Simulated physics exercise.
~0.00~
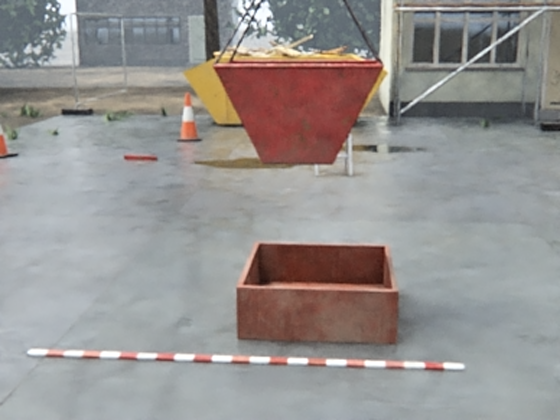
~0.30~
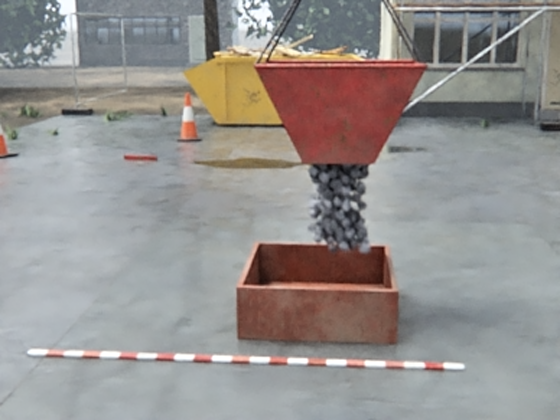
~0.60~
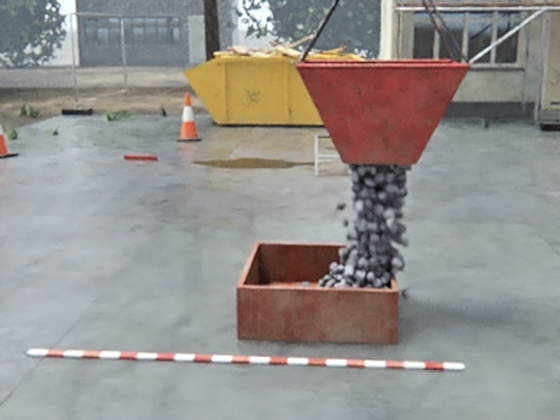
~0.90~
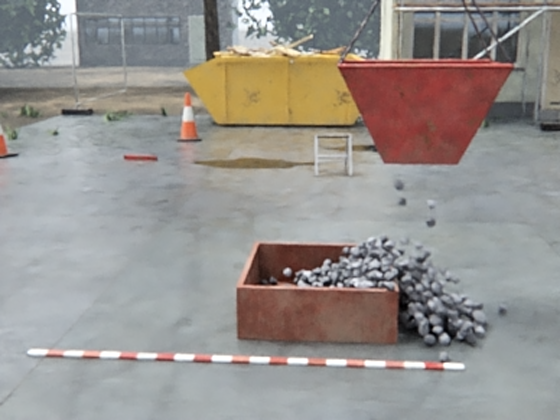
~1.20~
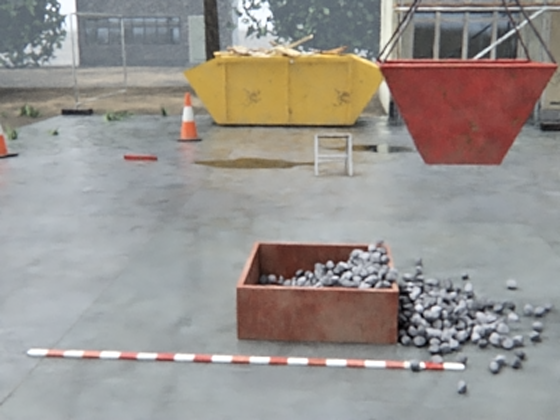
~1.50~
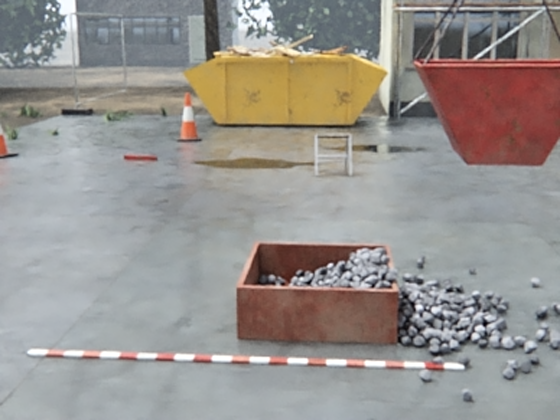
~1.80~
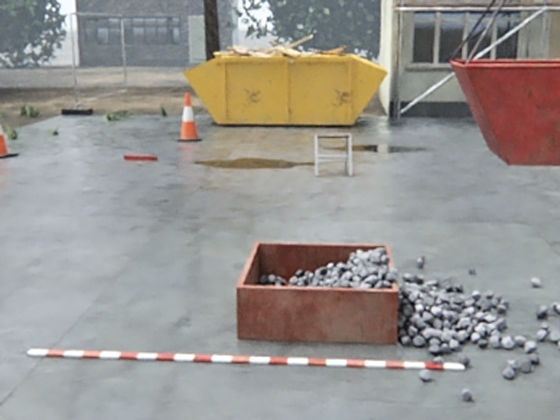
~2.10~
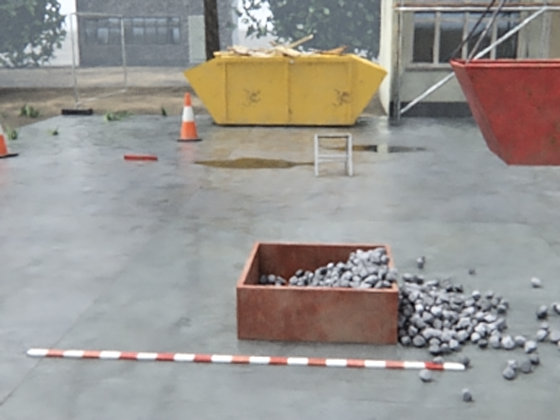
In the video, a red skip hanging above a wet yard moves right while grey stones pour from its bottom toward a reddish open bin. It empties and stops at the right, leaving most stones in the bin and the rest scattered beside it.
